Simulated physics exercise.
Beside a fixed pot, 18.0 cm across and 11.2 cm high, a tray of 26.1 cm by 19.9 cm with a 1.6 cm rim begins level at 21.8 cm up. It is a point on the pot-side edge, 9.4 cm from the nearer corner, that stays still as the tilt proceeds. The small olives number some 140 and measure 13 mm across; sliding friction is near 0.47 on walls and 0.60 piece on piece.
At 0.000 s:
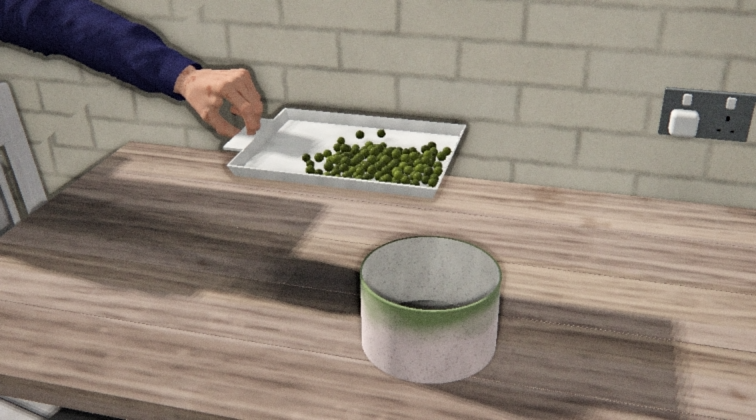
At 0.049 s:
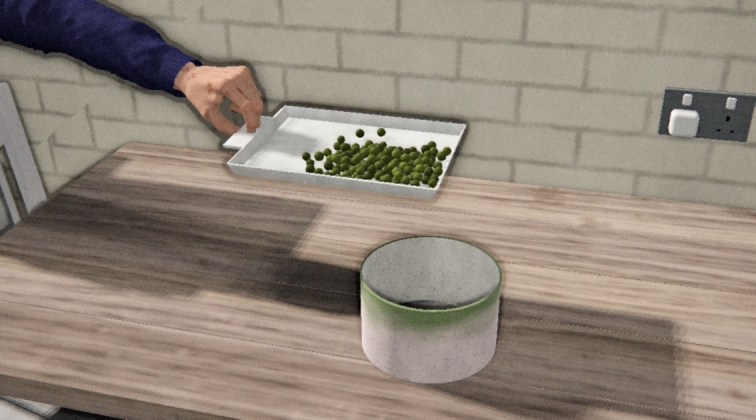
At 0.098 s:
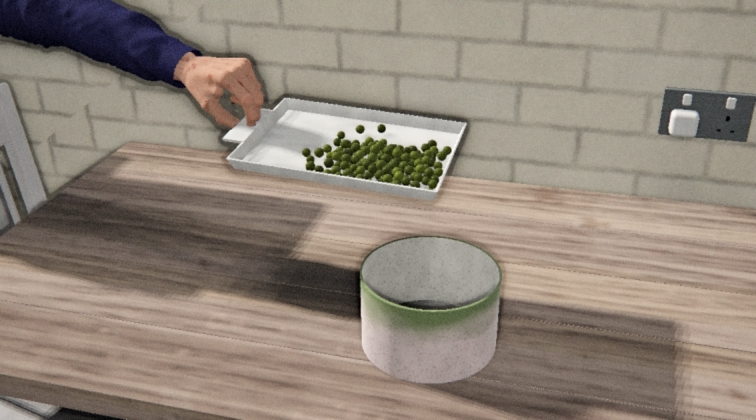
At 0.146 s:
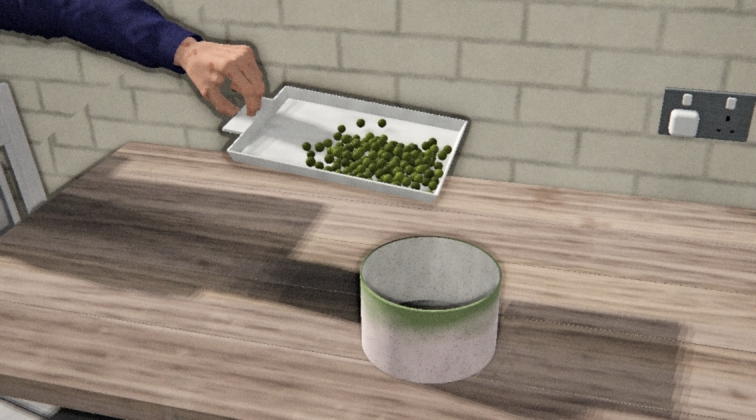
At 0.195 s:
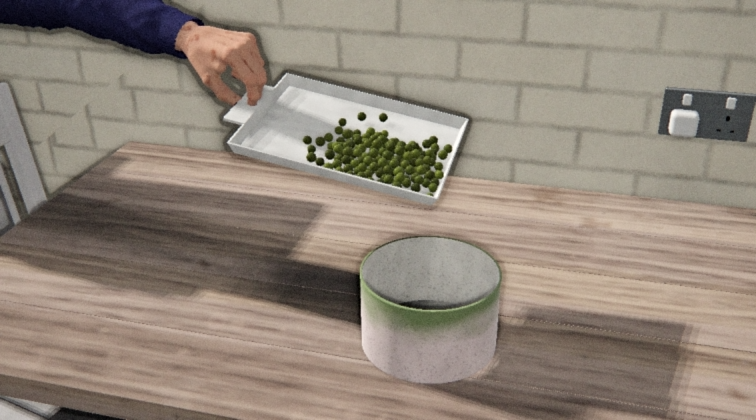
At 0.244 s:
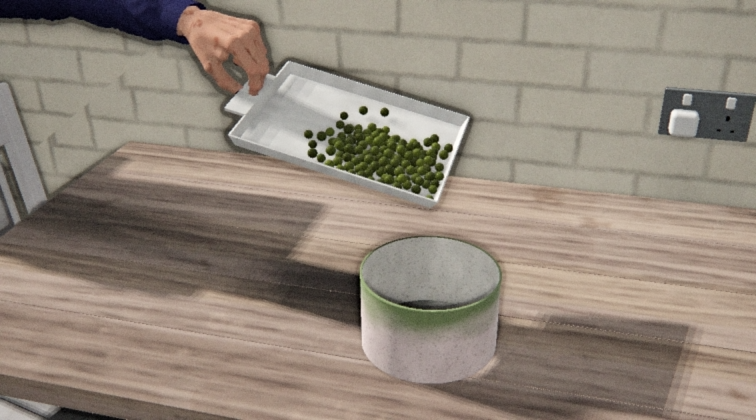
We see a hand in a dark blue sleeve holding a white tray of small green olives above a wooden table, behind a pot, then gradually tilting it so the handle side rises while the olives barely shift.
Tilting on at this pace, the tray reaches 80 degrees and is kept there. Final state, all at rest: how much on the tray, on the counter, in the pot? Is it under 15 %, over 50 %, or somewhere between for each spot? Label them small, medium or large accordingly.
Tray - small, counter - small, pot - large.
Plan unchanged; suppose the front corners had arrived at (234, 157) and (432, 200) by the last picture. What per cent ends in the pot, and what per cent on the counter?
In the pot: 90 per cent; on the counter: 5 per cent.
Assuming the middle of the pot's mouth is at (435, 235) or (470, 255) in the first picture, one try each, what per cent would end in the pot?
Roughly 35 and 85 percent.
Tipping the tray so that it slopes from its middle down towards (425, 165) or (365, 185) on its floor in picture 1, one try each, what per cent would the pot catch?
The share comes to roughly 55 in a hundred, then roughly 85 in a hundred.
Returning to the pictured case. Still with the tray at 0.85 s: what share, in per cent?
Around 85 percent of it.
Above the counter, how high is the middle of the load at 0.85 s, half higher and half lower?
I'd say near 24 cm.
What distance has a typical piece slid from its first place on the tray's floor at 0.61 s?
Around 1 centimetres.
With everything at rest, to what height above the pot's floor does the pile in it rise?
It reaches roughly 3.0 cm.
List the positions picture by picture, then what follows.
In the first picture, tray tilt 0 degrees, front corners at (234, 164) and (432, 186); middle of the pieces at (378, 166); pot at (431, 271).
In the second picture, tray tilt 1 degrees, front corners at (234, 162) and (432, 186); middle of the pieces at (378, 166).
In the third picture, tray tilt 3 degrees, front corners at (234, 157) and (433, 188), lowest corner right front; middle of the pieces at (378, 164).
In the fourth picture, tray tilt 7 degrees, front corners at (234, 149) and (433, 191), lowest corner right front; middle of the pieces at (379, 162).
In the fifth picture, tray tilt 12 degrees, front corners at (235, 141) and (433, 194), lowest corner right front; middle of the pieces at (379, 160).
In the sixth picture, tray tilt 16 degrees, front corners at (236, 134) and (434, 197), lowest corner right front; middle of the pieces at (380, 158); pot at (431, 271). Its pace works out near 85 degrees a second.
After 0.61 s, tilt 47 degrees; the tray holds 100 %, the pot 0 %.
After 0.85 s, tilt 68 degrees; the tray holds 85 %, the pot 5 %.
Then, at 1.21 s, tilt 80 degrees; the tray holds 15 %, the pot 75 %.
At rest (2.3 s), tray 0 %, counter 0 %, pot 100 %.
